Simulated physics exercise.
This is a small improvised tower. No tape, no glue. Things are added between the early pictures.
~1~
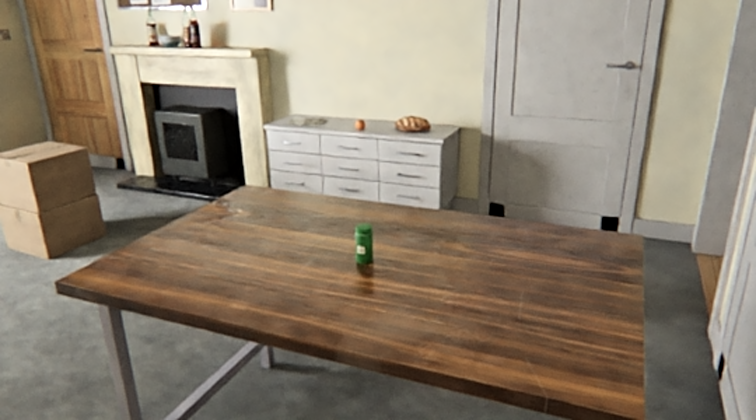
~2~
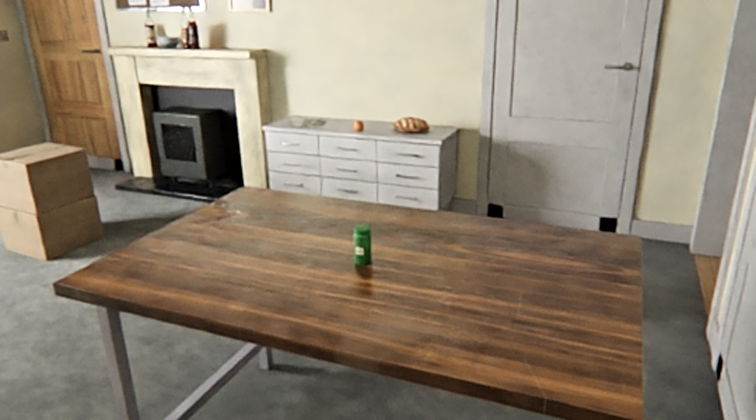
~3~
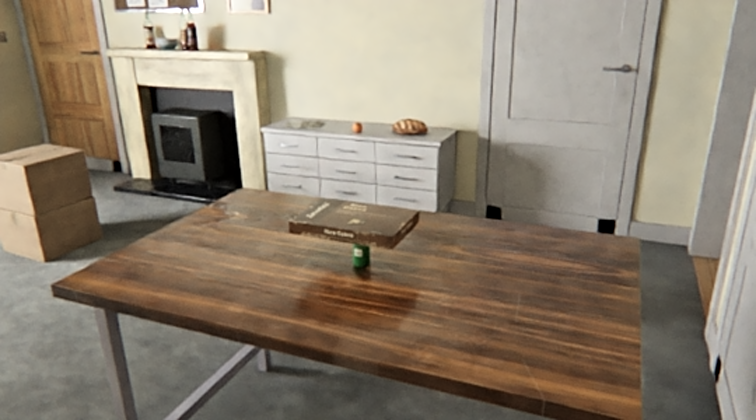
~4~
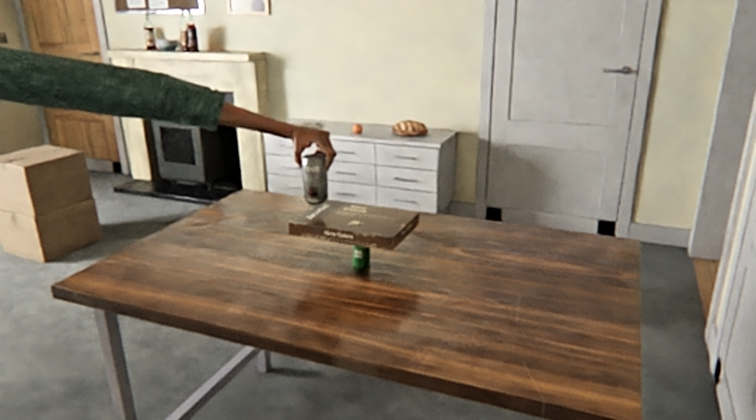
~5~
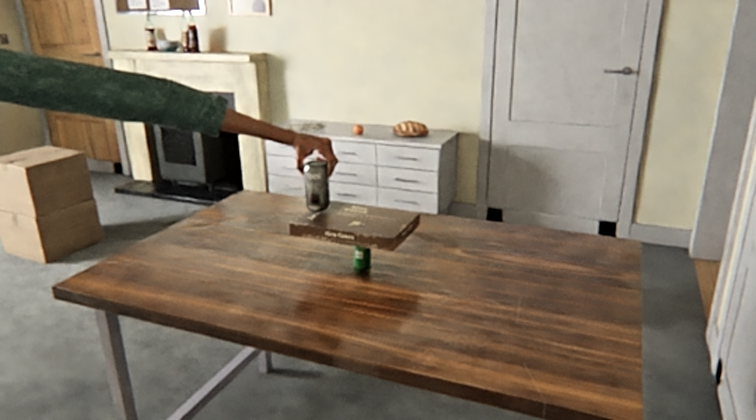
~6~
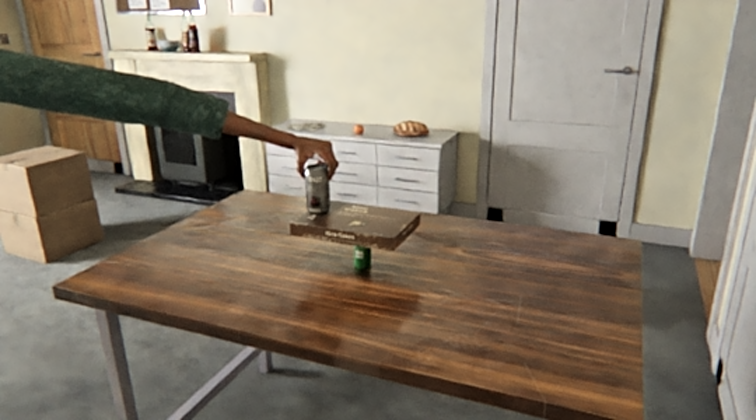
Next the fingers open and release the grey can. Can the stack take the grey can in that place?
The stack loses its balance.
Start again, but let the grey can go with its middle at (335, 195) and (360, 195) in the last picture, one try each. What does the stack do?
First, it gives way; second, it holds.
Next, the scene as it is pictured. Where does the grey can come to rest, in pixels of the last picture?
At about (253, 236).
Then, 0.40 s on from there, grey can now fallen; brown packet turned 51° from how it was put; green shaker shifted a little.
Then, 0.50 s on from there, brown packet turned 35° from how it was put; green shaker shifted about its own width.
In the end, fallen, grey can and brown packet; moved from the start, green shaker. At the end, from the last picture's camera, grey can near (253, 236). The stack comes apart.
